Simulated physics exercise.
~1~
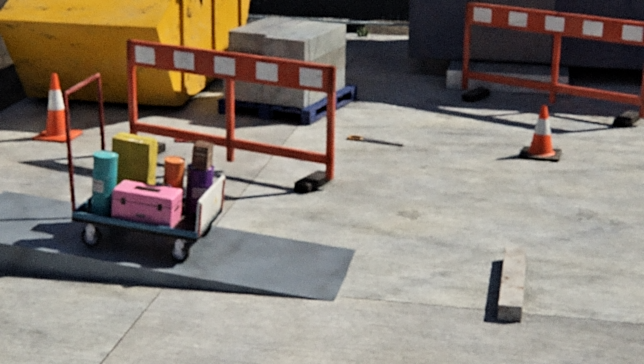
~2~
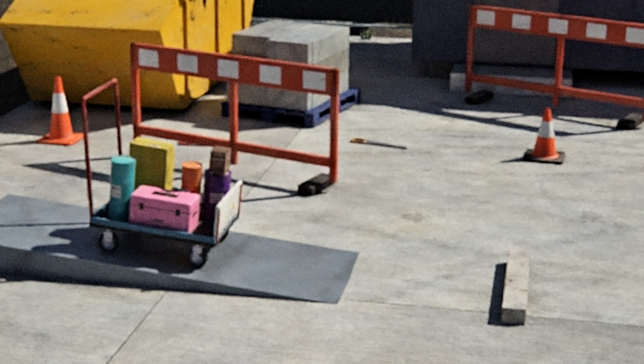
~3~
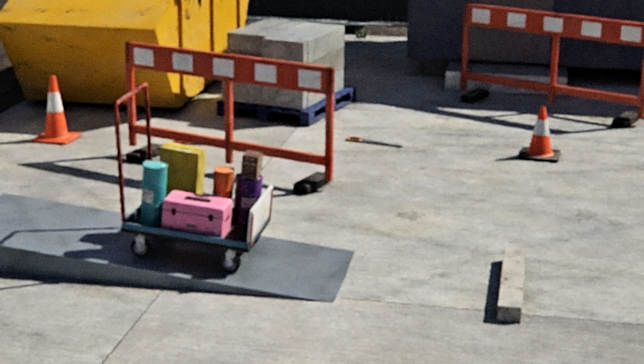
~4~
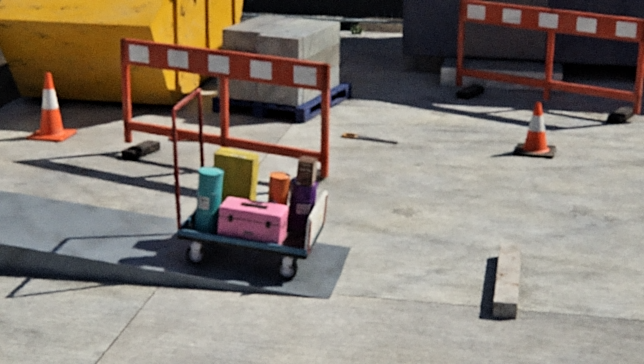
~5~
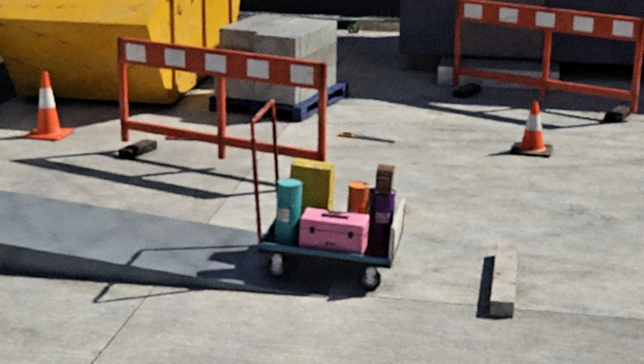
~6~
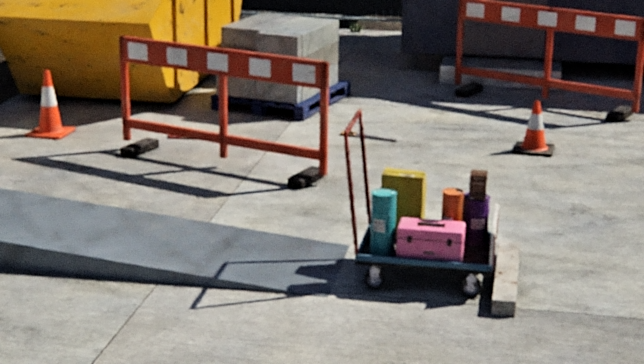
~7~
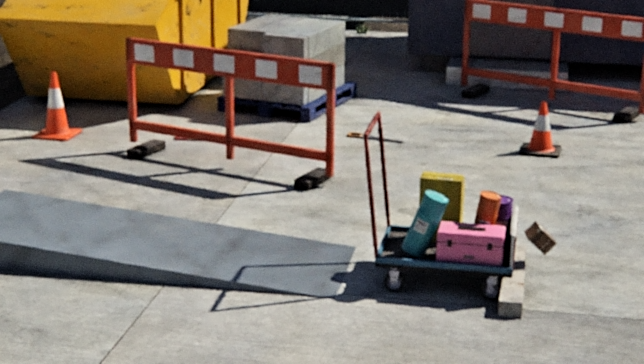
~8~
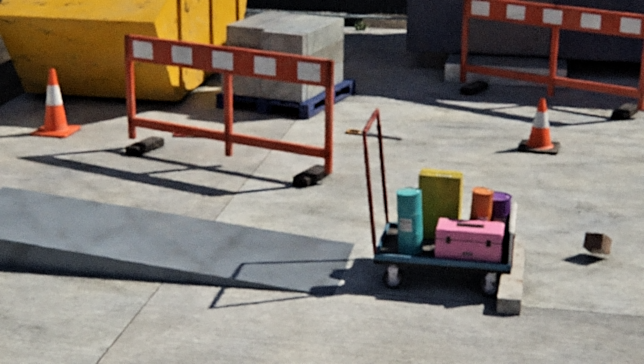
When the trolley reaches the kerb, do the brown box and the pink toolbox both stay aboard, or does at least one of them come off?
At least one comes off, as the brown box tumbles over the front and ends on the ground. The pink toolbox is still on the trolley.
In this clip, a flat trolley carrying a pink toolbox, a yellow box, a brown box and several canisters rolls right down a grey ramp and stops at a kerb; the brown box tumbles off onto the ground, while the toolbox and other items stay aboard.
